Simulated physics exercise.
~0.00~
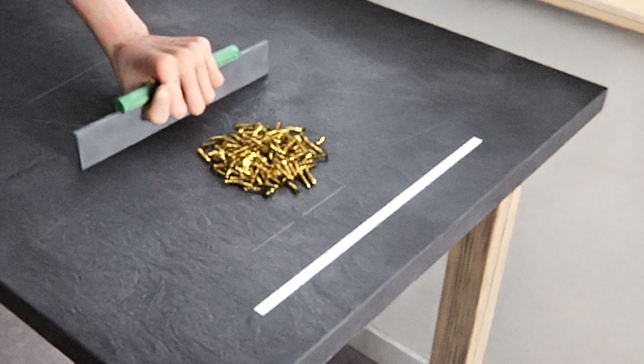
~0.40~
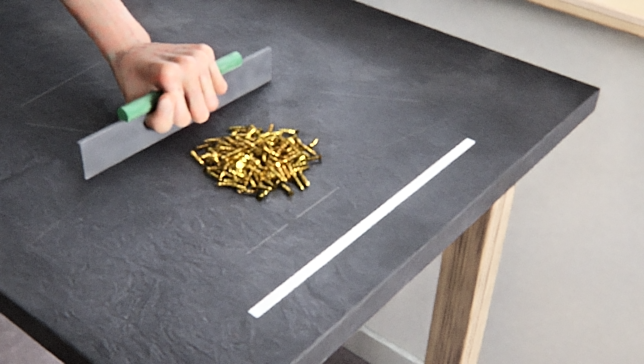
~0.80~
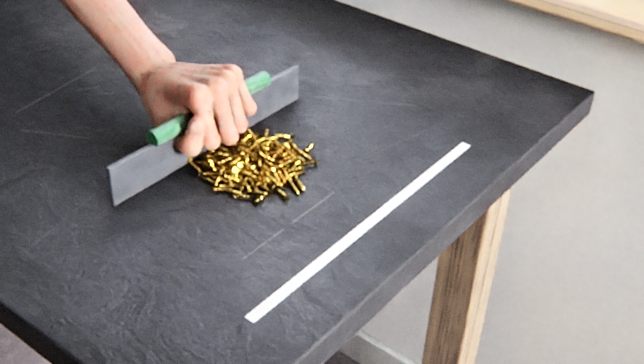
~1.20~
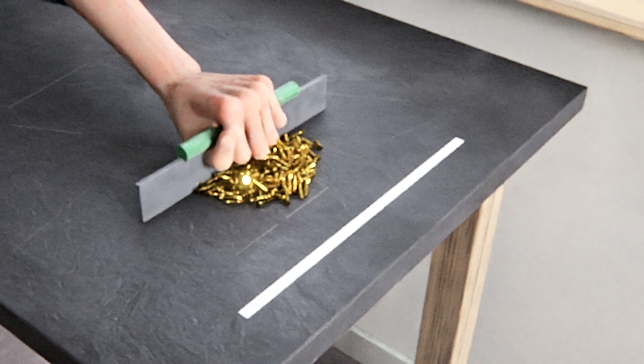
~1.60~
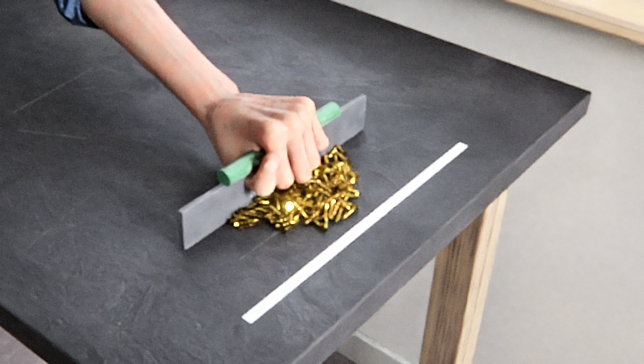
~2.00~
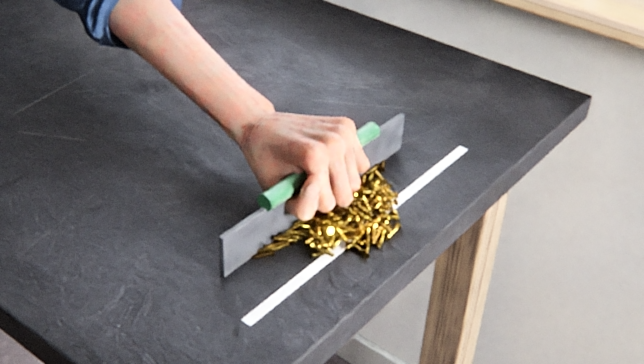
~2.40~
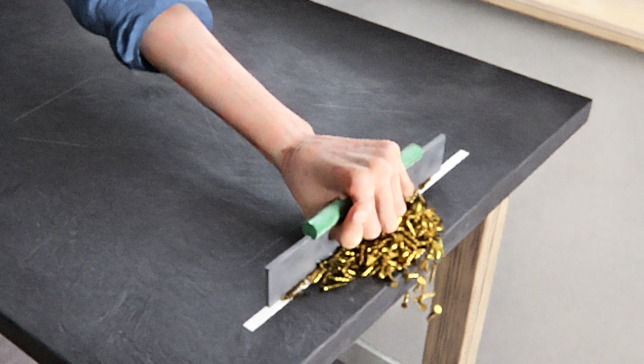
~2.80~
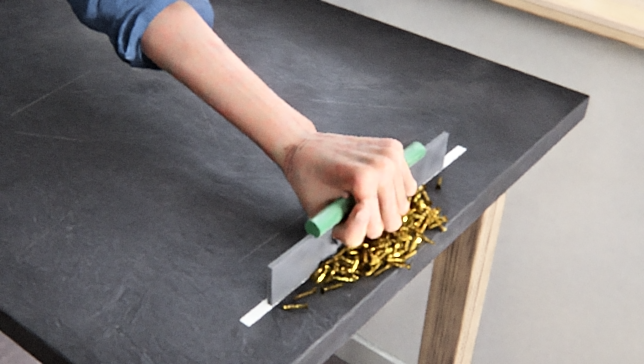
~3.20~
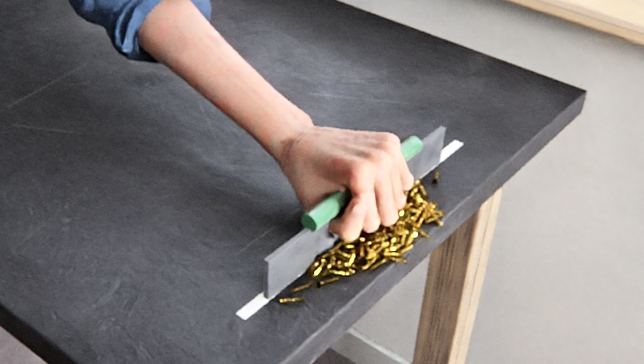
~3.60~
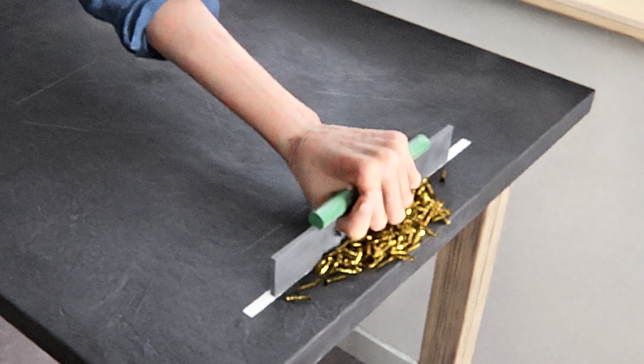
On a dark tabletop, a hand pushing small brass-coloured pieces with a scraper, stopping at white tape as some spill off the edge.
